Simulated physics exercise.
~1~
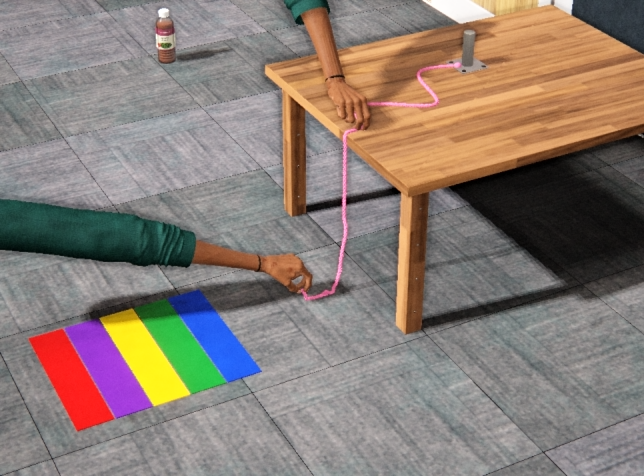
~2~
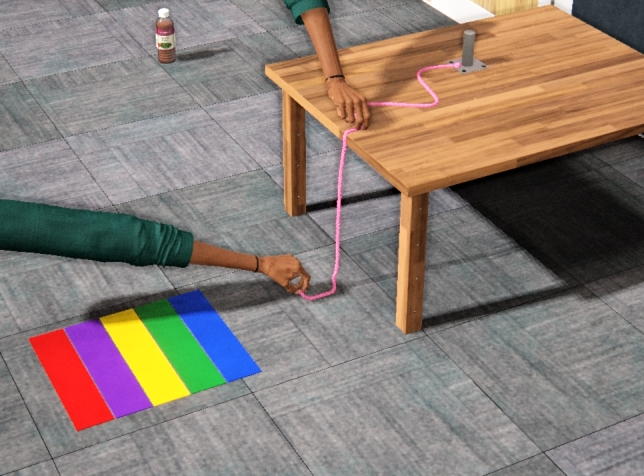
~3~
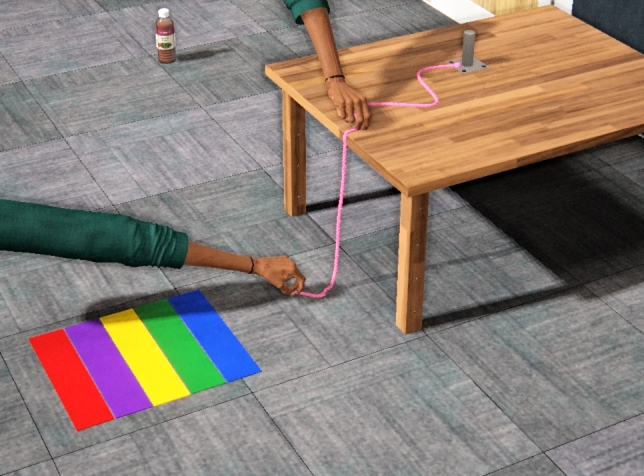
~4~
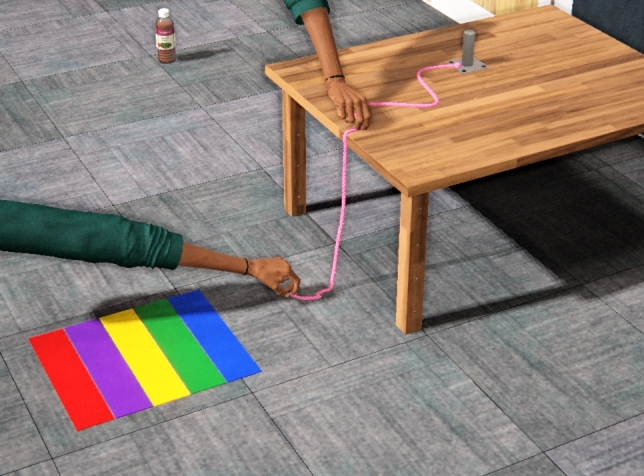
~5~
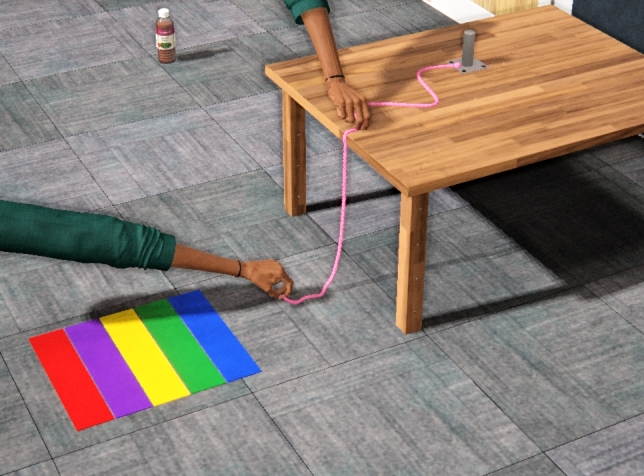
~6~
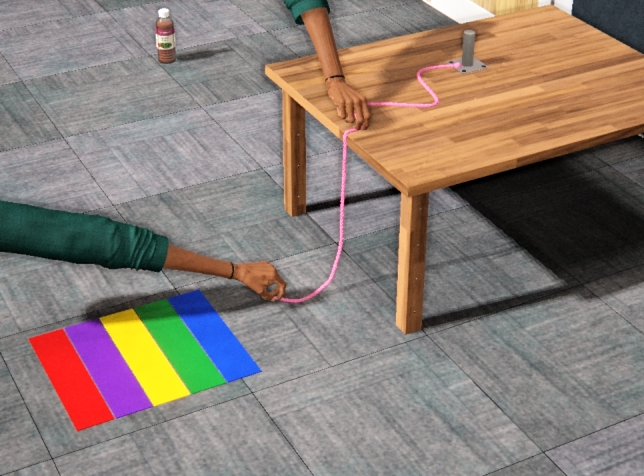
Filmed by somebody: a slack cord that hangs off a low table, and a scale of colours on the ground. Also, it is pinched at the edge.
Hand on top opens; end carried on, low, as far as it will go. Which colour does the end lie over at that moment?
It lies over purple.
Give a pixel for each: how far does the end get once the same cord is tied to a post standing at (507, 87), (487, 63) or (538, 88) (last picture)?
Try by try, around (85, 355), (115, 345) and (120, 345).
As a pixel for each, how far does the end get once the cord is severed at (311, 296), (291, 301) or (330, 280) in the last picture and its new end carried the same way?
In that order: (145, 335), (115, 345) and (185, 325).
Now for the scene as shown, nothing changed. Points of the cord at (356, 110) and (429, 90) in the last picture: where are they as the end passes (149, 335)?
Result - first point (331, 150), second point (401, 92).
Early on, end near (149, 335); over yellow.
Midway, end near (114, 346); over purple.
At the end of the slack, end near (92, 352); over purple. It gets as far as the purple strip.
